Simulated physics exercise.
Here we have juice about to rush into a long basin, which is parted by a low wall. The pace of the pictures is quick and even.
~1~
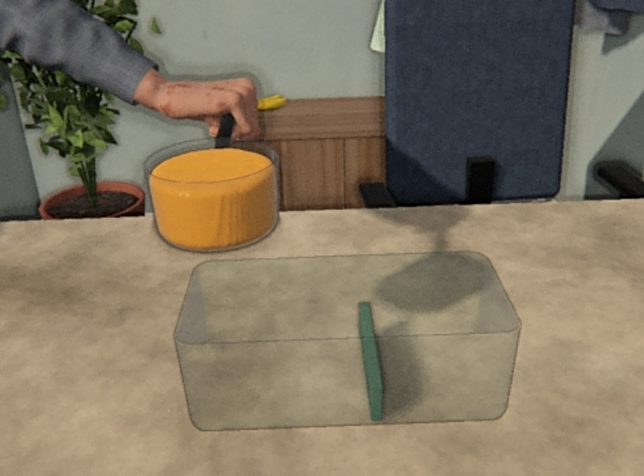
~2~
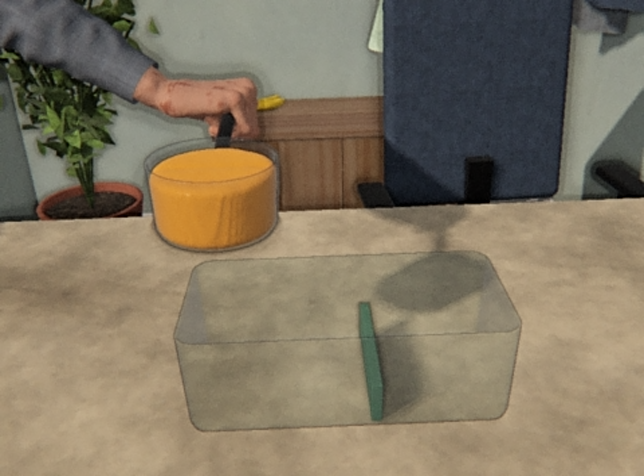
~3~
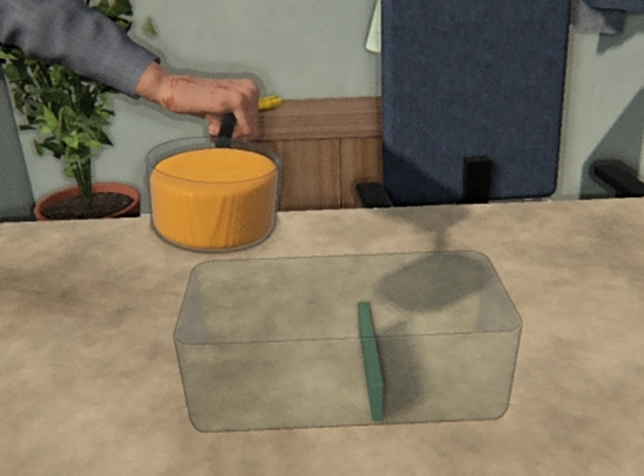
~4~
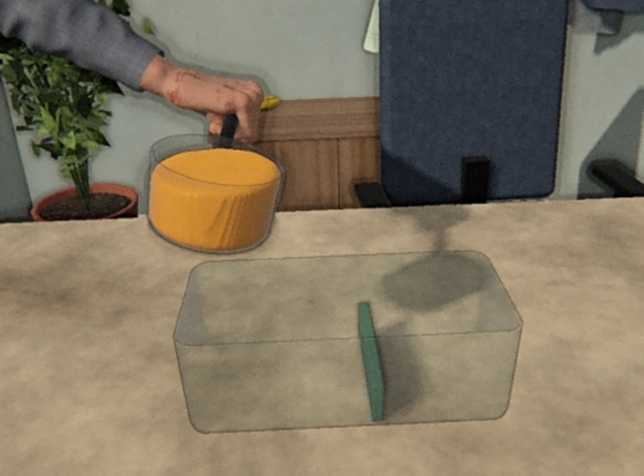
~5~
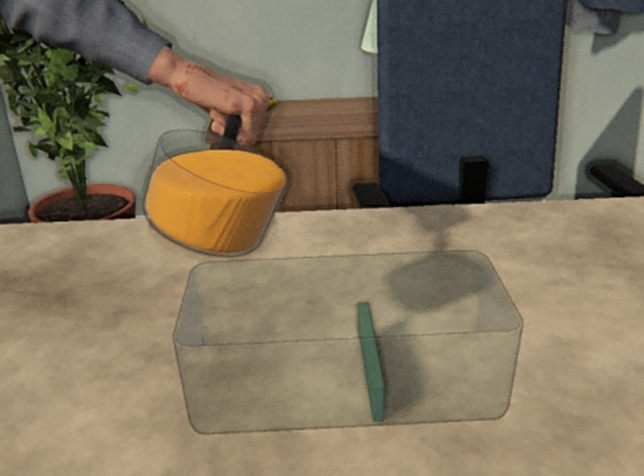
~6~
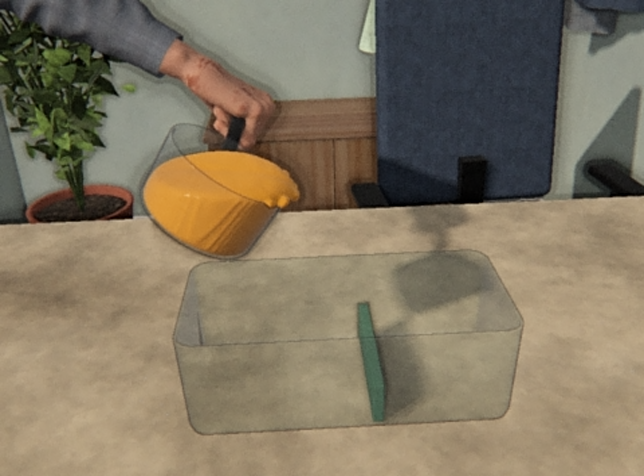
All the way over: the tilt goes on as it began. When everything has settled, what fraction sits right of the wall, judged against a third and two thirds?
It settles with less than one third on the right.
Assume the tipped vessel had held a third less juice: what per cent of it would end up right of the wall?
That share would be some 5 parts in a hundred.
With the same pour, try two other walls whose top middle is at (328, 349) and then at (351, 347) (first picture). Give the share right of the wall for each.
Well, it's close to 60 per cent for the first one, then 30 per cent for the other.
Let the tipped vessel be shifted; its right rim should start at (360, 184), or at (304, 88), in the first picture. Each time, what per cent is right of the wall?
85 and 55 per cent.
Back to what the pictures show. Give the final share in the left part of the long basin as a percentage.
I'd put it at around 90 %.
A moment on, the tilt is 99° and 27 per cent is still to pour, 34 is left of the wall and 1 right of it.
Next, the tilt is 107° and 5 per cent is still to pour, 85 is left of the wall and 2 right of it.
Then the tilt is 107° and 0 per cent is still to pour, 89 is left of the wall and 6 right of it.
Later the tilt is 107° and 0 per cent is still to pour, 90 is left of the wall and 6 right of it.
Finally, 90 per cent lies left of the wall, 6 right of it and 3 outside.
